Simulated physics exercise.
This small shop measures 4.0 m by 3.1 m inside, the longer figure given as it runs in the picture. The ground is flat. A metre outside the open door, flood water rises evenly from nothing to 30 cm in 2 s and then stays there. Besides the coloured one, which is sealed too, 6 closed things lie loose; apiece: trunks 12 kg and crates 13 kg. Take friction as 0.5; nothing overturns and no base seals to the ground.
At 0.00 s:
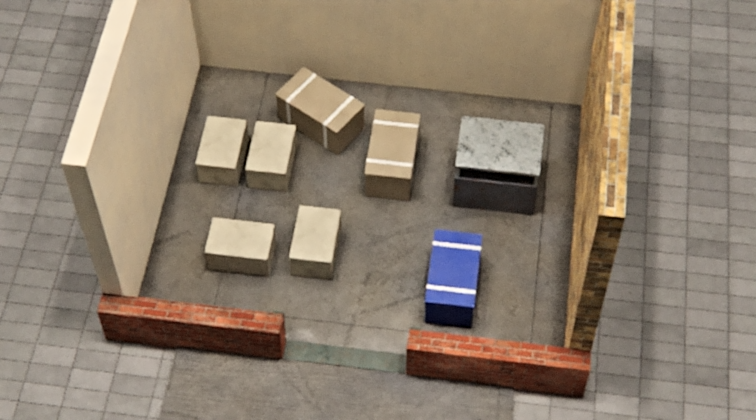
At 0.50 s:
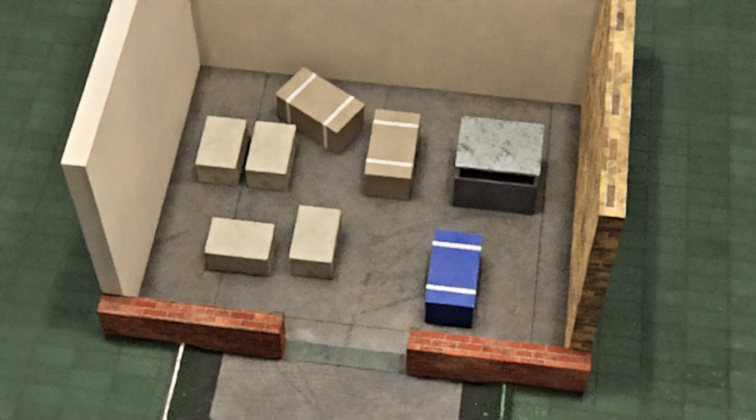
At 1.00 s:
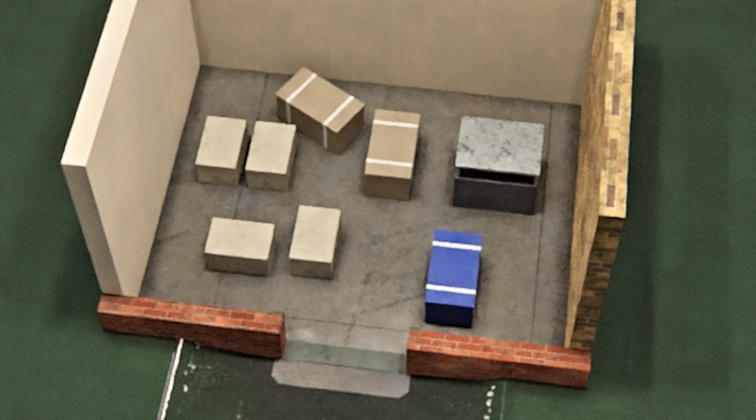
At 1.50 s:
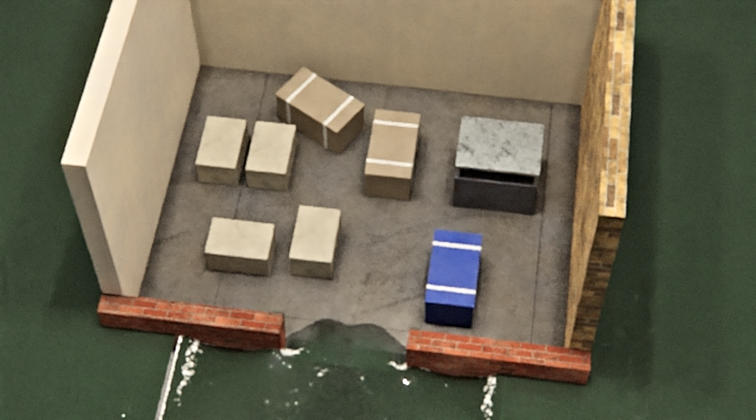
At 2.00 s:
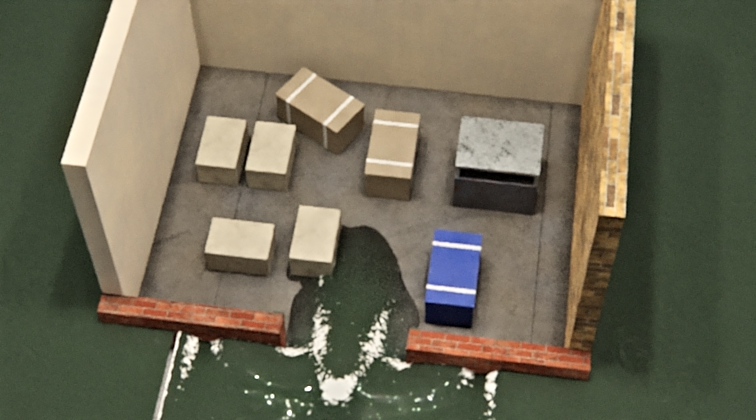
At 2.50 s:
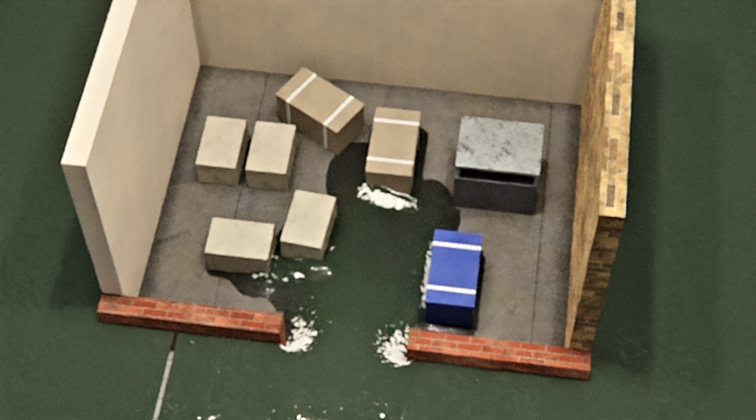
Dark green water spreading around a small walled shop, then pouring through the front doorway and nudging one pale box among the trunks.
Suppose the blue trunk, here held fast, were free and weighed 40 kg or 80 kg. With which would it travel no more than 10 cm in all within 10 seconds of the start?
Verdict: Only the larger load is enough.
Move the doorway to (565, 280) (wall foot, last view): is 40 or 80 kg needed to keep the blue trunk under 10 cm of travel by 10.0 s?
Then neither load is enough.
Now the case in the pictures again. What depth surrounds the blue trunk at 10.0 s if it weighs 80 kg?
Roughly 16 cm.
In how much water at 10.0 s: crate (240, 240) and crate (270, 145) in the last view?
About 18 and 14 cm.
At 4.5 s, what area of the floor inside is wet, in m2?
Some 11.0 m2.
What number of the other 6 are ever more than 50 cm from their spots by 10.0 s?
That makes 6.
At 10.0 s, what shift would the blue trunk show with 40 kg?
About 60 cm.
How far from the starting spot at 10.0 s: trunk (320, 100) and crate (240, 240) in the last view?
In that order: 200 cm, 200 cm.
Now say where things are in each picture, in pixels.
The blue trunk at (454, 268), on the bottom; 0.0 m2 under water; 0 of 7 have shifted, in the first picture.
The blue trunk at (454, 268) rests on the ground; water covers 0.0 m2; 0 of 7 have shifted, in the second picture.
The blue trunk at (454, 268), on the bottom; water covers 0.0 m2; 0 of 7 have shifted, in the third picture.
The blue trunk at (454, 268), on the bottom; water covers 0.2 m2; 0 of 7 have shifted, in the fourth picture.
The blue trunk at (454, 268), on the bottom; water covers 1.1 m2; 0 of 7 have shifted, in the fifth picture.
The blue trunk at (454, 268), on the bottom; water covers 2.8 m2; 1 of 7 have shifted, in the sixth picture.
After 3.5 s the blue trunk would be 5 cm from its start with 40 kg and 0 cm from its start with 80 kg; 6 cm of water round it then.
After 4.5 s the blue trunk would be 5 cm from its start with 40 kg and 0 cm from its start with 80 kg; 5 cm of water round it then.
After 7.0 s the blue trunk would be 6 cm from its start with 40 kg and 0 cm from its start with 80 kg; 9 cm of water round it then.
After 10.0 s the blue trunk would be 58 cm from its start with 40 kg and 0 cm from its start with 80 kg; 16 cm of water round it then.
